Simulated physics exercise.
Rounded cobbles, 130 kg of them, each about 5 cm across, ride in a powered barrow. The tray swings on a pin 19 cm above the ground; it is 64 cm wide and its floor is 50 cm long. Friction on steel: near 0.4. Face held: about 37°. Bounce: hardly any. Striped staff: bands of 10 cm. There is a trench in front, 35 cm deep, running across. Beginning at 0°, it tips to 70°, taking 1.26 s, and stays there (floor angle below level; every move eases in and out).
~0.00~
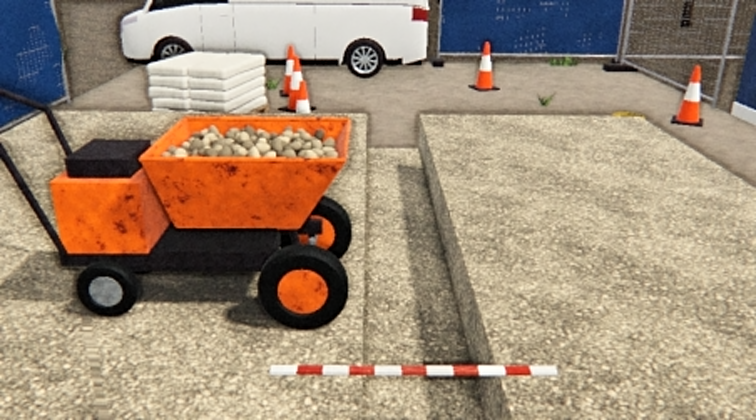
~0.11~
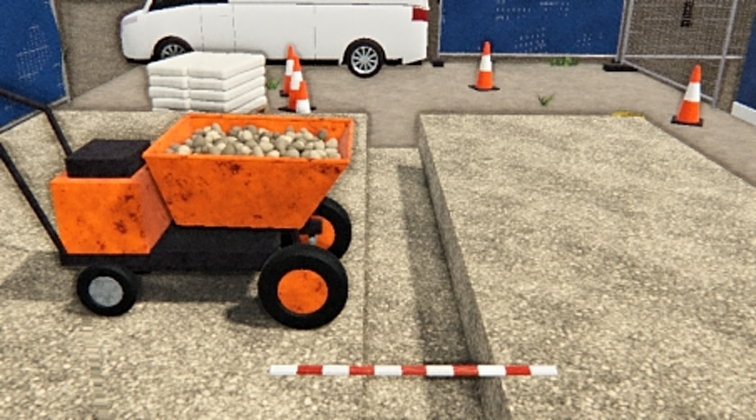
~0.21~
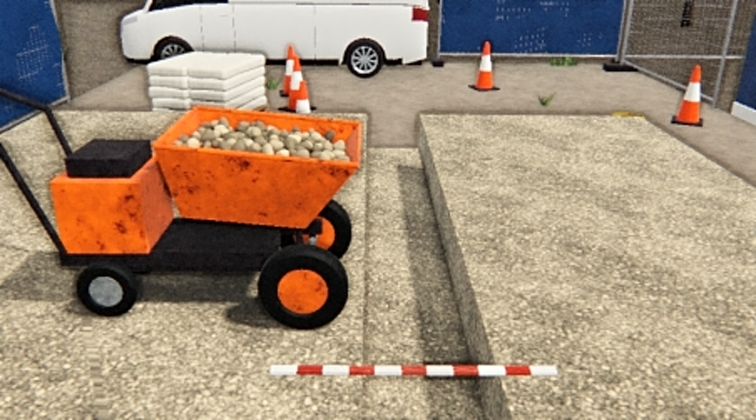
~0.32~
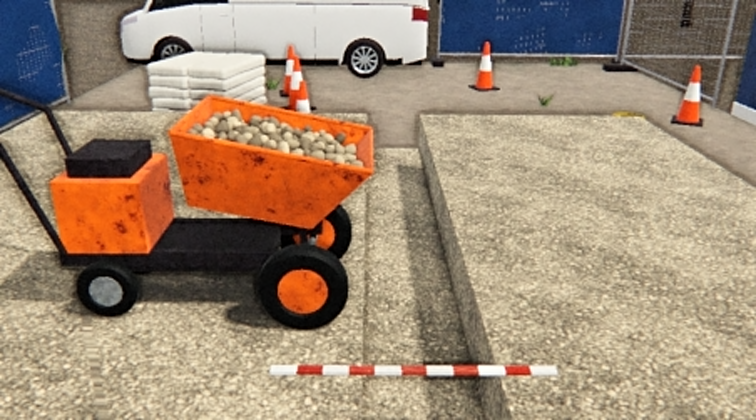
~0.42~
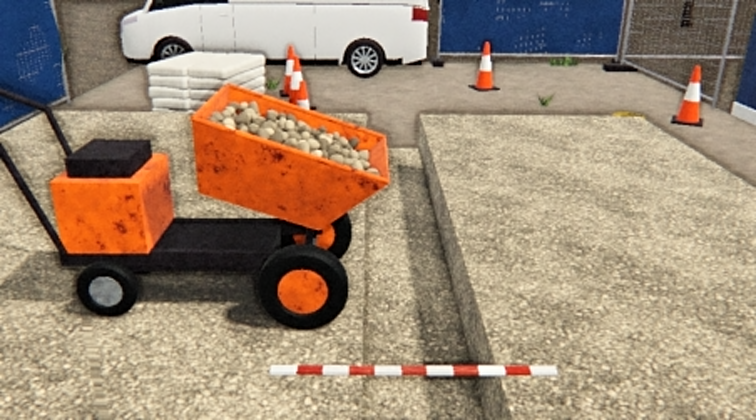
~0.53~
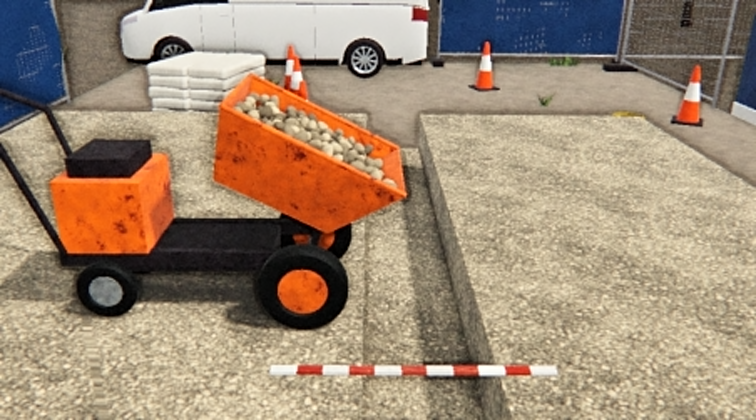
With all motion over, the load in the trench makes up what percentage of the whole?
It makes up about 61 percent of the whole load.
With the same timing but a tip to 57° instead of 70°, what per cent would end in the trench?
Then roughly 25 percent.
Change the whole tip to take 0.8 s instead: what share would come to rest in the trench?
Then some 55 per cent would.
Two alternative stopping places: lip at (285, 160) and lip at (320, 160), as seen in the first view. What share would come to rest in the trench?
Result: Close to 95 then close to 85 per cent.
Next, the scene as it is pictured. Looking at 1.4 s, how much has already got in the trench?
About 15%.
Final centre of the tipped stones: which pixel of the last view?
(458, 333).
After 0.9 s the floor is at 59°; 100 % in the tray; the foremost stones are at (439, 229).
After 1.4 s the floor is at 70°; 70 % in the tray, 14 % in the trench, 16 % past the trench; the foremost stones are at (535, 279).
After 1.7 s the floor is at 70°; 41 % in the tray, 26 % in the trench, 33 % past the trench; the foremost stones are at (617, 276).
After 3.7 s the floor is at 70°; 4 % in the tray, 61 % in the trench, 35 % past the trench; the foremost stones are at (687, 285).
